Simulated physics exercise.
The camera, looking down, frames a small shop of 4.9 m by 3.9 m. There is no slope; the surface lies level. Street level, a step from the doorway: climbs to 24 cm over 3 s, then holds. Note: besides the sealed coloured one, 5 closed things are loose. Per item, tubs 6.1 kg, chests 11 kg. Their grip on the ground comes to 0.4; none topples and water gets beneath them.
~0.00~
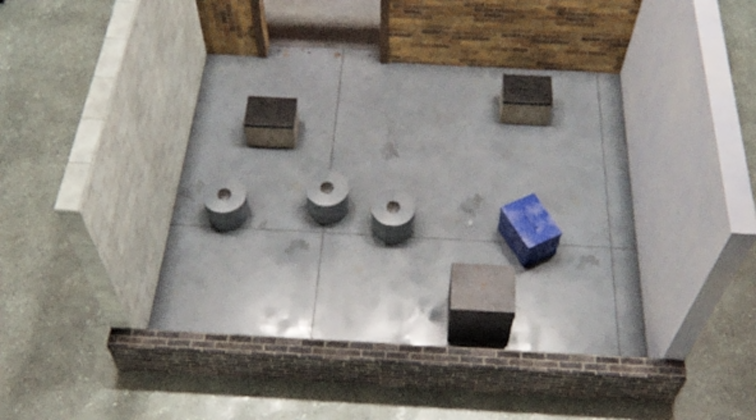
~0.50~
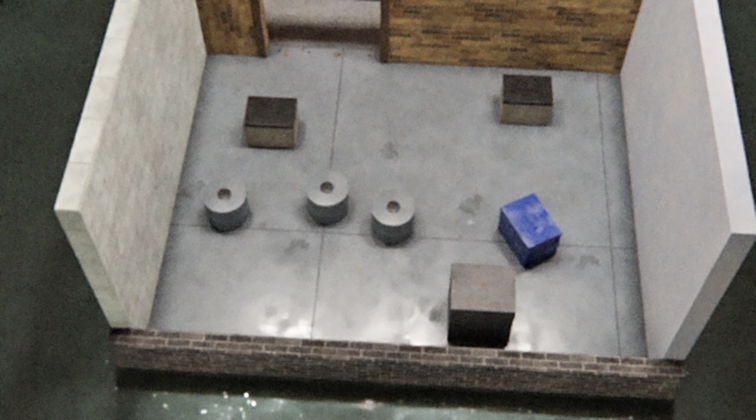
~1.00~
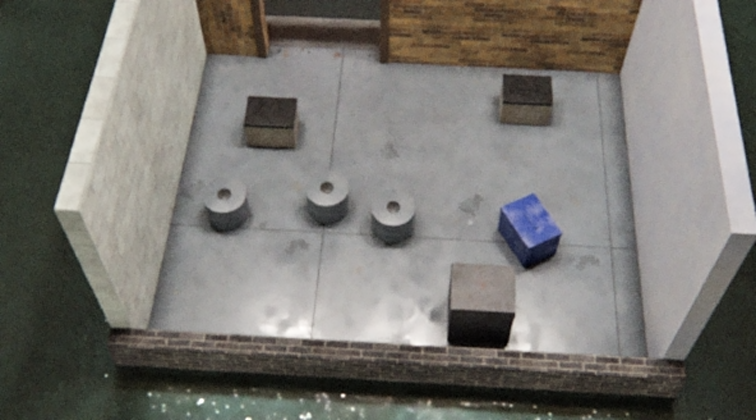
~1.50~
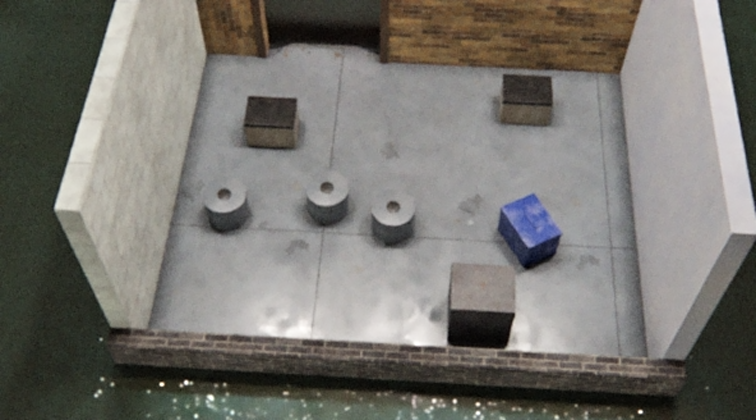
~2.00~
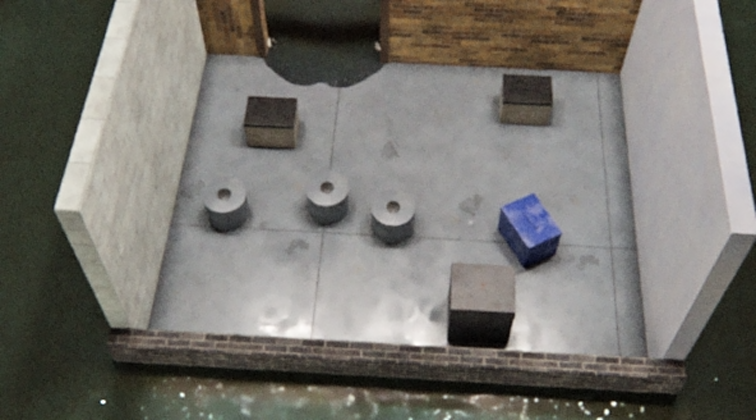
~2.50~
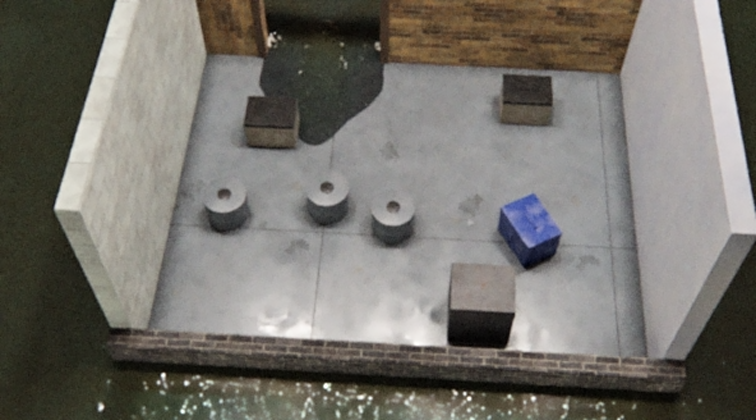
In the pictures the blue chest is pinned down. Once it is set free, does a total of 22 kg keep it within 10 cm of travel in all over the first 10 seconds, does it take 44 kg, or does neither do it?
I predict only the heavier option keeps it in place.
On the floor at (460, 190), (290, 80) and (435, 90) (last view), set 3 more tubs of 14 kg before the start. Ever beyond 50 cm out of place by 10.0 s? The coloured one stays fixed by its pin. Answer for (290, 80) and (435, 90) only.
In the order given, beyond the mark and then within the mark.
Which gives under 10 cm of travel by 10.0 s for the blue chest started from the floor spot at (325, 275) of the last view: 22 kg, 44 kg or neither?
Here only the heavier suffices.
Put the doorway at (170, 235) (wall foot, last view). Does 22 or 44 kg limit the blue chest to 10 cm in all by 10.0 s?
Then only the bigger mass works.
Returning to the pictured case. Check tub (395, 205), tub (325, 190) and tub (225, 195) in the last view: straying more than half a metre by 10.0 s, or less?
In that order: More, past it, past it.
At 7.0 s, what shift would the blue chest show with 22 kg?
Shift: About 0 cm.
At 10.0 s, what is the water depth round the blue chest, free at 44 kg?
Close to 9 cm deep.
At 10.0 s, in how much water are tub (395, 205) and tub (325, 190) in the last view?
Roughly 10 and 14 cm.
After 3.5 s the blue chest would be 0 cm from its start with 22 kg and 0 cm from its start with 44 kg; 0 cm of water round it then.
After 4.5 s the blue chest would be 0 cm from its start with 22 kg and 0 cm from its start with 44 kg; 1 cm of water round it then.
After 7.0 s the blue chest would be 0 cm from its start with 22 kg and 0 cm from its start with 44 kg; 3 cm of water round it then.
After 10.0 s the blue chest would be 38 cm from its start with 22 kg and 1 cm from its start with 44 kg; 9 cm of water round it then.
